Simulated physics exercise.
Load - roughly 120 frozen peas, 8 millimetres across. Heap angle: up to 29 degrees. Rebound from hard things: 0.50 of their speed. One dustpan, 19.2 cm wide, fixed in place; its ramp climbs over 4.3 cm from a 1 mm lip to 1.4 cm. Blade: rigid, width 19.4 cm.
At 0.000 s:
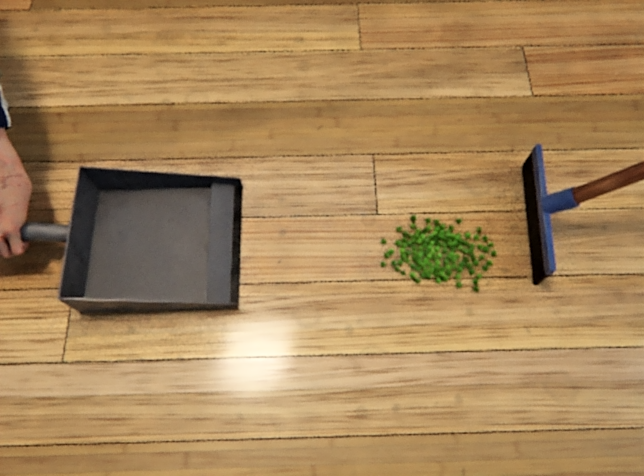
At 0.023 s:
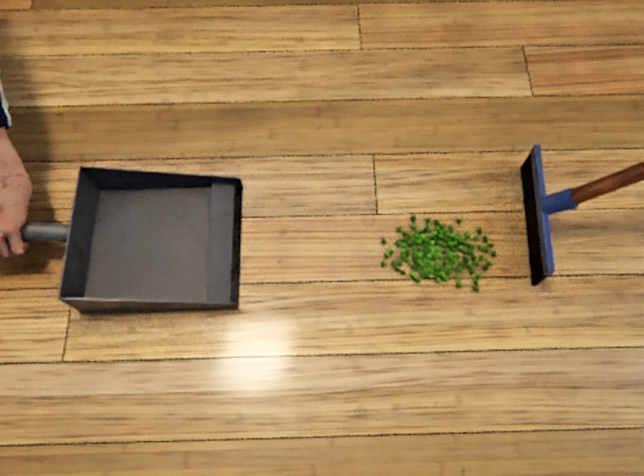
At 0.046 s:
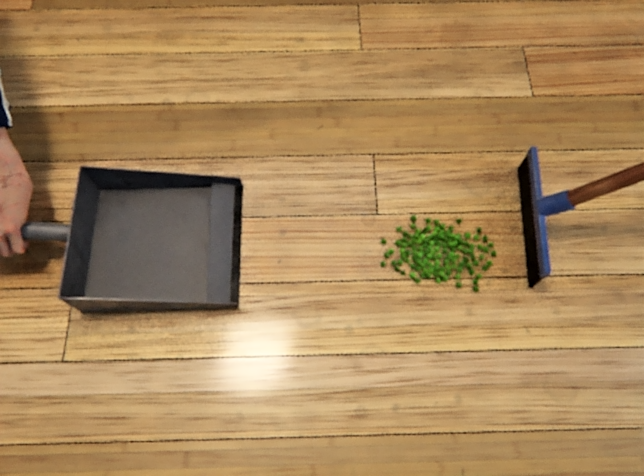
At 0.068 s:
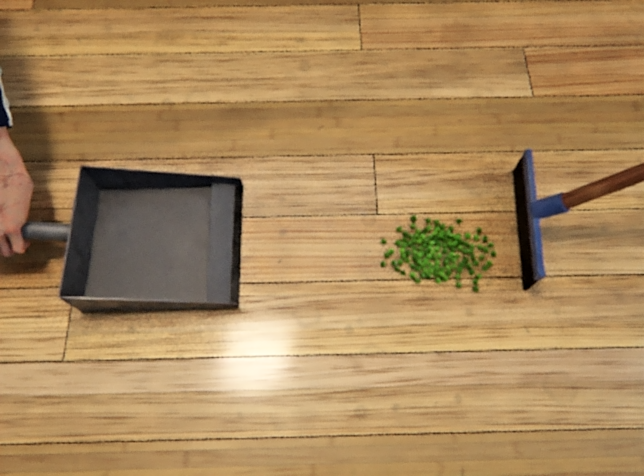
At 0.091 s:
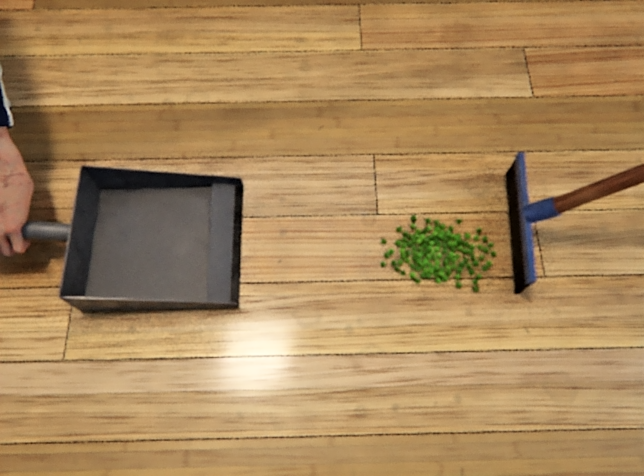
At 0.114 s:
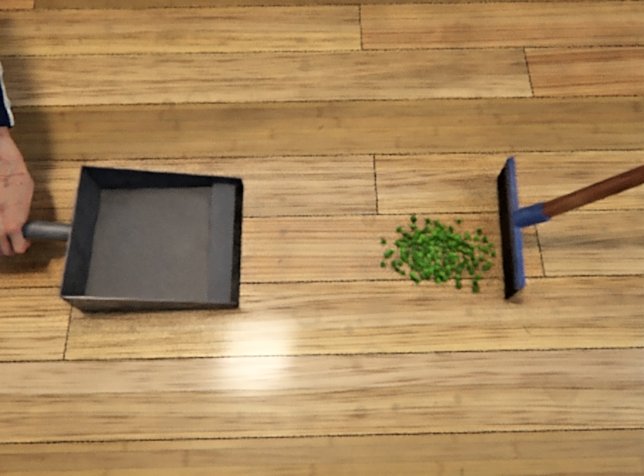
A light wooden plank floor is seen from above by a camera that stays still. A hand at the left edge holds a dark grey dustpan, its open side facing a loose scatter of small green peas right of centre, with a blue, dark-edged blade on a brown handle beyond them. The blade slides left and slightly downward, closing the gap, while the peas and dustpan stay still.
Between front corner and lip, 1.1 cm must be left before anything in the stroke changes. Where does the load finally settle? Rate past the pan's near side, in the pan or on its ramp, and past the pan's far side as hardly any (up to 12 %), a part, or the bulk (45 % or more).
Near side: A part, pan: Hardly any, far side: Hardly any.
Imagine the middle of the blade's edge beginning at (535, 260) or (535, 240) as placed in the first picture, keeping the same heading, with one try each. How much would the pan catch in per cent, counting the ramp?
Roughly 0 % and 0 %.
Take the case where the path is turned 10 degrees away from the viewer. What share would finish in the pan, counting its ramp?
It comes to roughly 20 in a hundred.
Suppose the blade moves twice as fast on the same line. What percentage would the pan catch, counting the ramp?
Share: Close to 20 %.
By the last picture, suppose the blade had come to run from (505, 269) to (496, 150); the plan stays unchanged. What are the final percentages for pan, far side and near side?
Pan 25; far 10; near 25.
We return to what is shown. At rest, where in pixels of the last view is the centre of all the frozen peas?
Resting centre estimate: Around (243, 280).
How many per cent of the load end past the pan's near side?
I'd put it near 35 percent.
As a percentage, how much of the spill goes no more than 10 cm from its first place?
I'd guess some 0 per cent.
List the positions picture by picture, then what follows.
Blade from (550, 271) to (536, 150), moved 0.0 cm, 0 of the pieces shifted so far; middle of the pieces at (437, 249); pan at (152, 246), in the first picture.
Blade from (548, 271) to (535, 151), moved 0.2 cm, 0 of the pieces shifted so far; middle of the pieces at (437, 249), in the second picture.
Blade from (544, 273) to (532, 153), moved 0.8 cm, 0 of the pieces shifted so far; middle of the pieces at (437, 249), in the third picture.
Blade from (539, 276) to (526, 155), moved 1.7 cm, 0 of the pieces shifted so far; middle of the pieces at (437, 249), in the fourth picture.
Blade from (530, 280) to (519, 159), moved 3.0 cm, 0 of the pieces shifted so far; middle of the pieces at (437, 249), in the fifth picture.
Blade from (519, 286) to (509, 163), moved 4.7 cm, 0 of the pieces shifted so far; middle of the pieces at (437, 249); pan at (153, 245). The blade's pace is about 0.73 m/s, heading 24 degrees towards the viewer's side, in the sixth picture.
After 0.38 s, middle of the blade 21 cm from the lip; 0 % over the lip, far side 0 %, near side 15 %.
After 0.56 s, middle of the blade 9 cm from the lip; 0 % over the lip, far side 5 %, near side 30 %.
Then, at 0.86 s, middle of the blade 2 cm from the lip; 10 % over the lip, far side 5 %, near side 35 %.
By 1.8 s all is still; near side 35 %, pan 5 %, far side 5 %, in front of the lip or behind the blade 50 %.
